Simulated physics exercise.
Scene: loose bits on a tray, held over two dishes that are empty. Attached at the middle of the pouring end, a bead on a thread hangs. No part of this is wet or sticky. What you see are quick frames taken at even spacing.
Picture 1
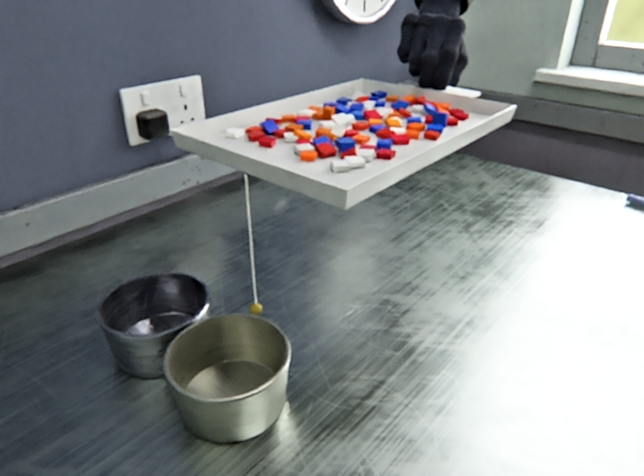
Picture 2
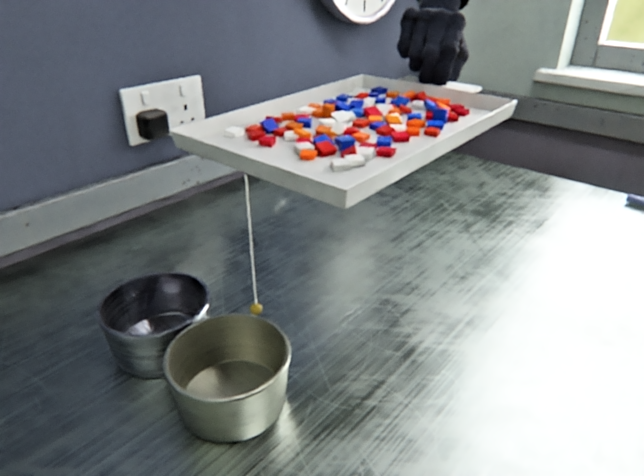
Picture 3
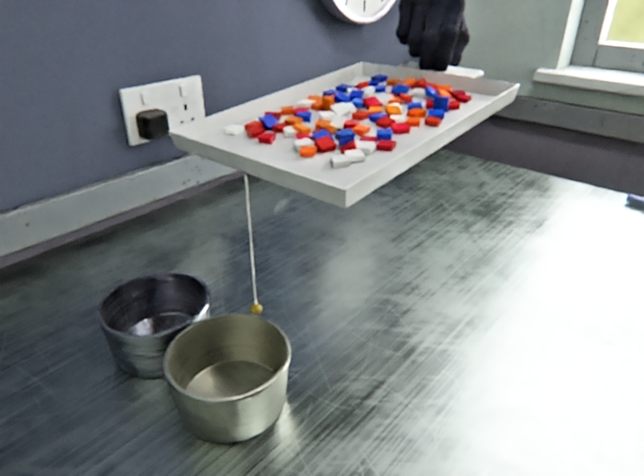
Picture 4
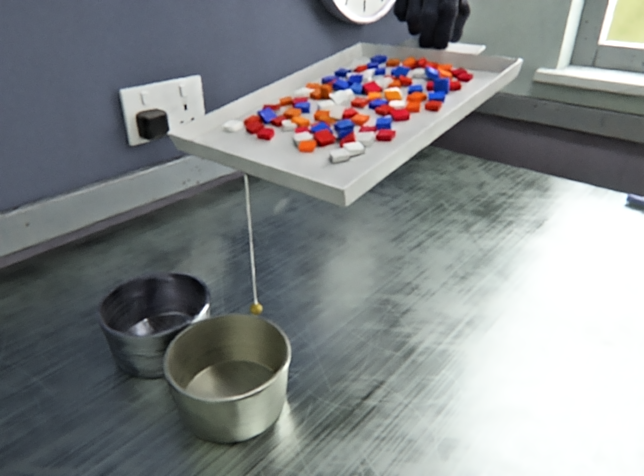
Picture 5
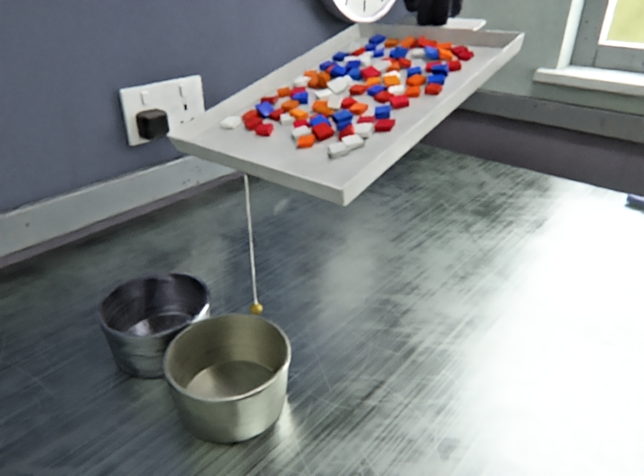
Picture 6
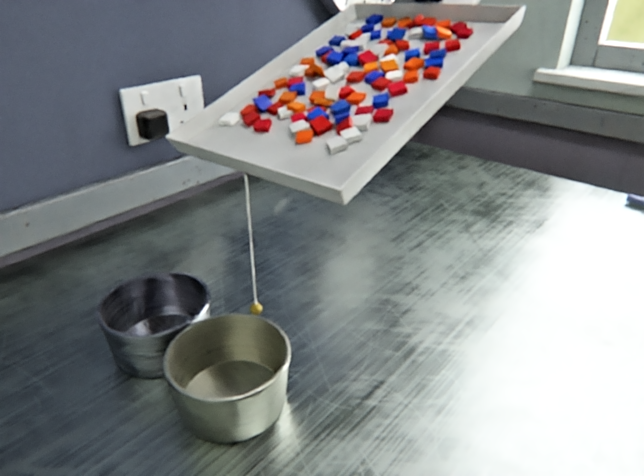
The footage shows a dark-gloved hand lifting the far end of a pale tray of red, blue, orange and white pieces, tilting it gradually steeper above two empty metal dishes while a bead hangs still on its thread.
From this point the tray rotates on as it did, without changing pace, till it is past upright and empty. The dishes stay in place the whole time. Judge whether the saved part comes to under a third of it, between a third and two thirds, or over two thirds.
Most likely the dishes will trap beyond two thirds of the load.
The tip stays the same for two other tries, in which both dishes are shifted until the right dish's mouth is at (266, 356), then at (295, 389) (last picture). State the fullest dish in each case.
Position 1 - the dish to the left; position 2 - the dish to the left.
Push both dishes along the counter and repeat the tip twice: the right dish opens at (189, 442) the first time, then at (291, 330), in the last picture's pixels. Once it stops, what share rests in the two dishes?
You'd get 10 in a hundred the first time and 10 in a hundred the second.
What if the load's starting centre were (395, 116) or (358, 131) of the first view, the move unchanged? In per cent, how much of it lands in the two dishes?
First case: Close to 70 %; second case: Close to 70 %.
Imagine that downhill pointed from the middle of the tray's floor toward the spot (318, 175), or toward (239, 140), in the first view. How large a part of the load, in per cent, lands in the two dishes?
Close to 30 percent first and close to 40 percent second.
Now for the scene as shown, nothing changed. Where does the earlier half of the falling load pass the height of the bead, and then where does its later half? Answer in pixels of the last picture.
I'd place the first part at (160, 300) and the rest at (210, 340).
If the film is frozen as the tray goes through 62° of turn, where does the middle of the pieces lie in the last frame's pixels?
The centre of the load shows up near (243, 106) in the last view.
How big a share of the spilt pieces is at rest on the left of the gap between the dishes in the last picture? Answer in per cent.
50 %, near enough.
Soon, tray tipped steeply; all on the tray.
A while on, tray tipped right over; most on the tray; a stray few in the right dish; a small part in the left dish; a small part outside both; a stray few in the air.
Towards the end, tray tipped past a quarter turn; about a third in the right dish; about a third in the left dish; about a quarter outside both.
Finally, tray tipped past a quarter turn; about a third in the right dish; about a third in the left dish; about a quarter outside both.
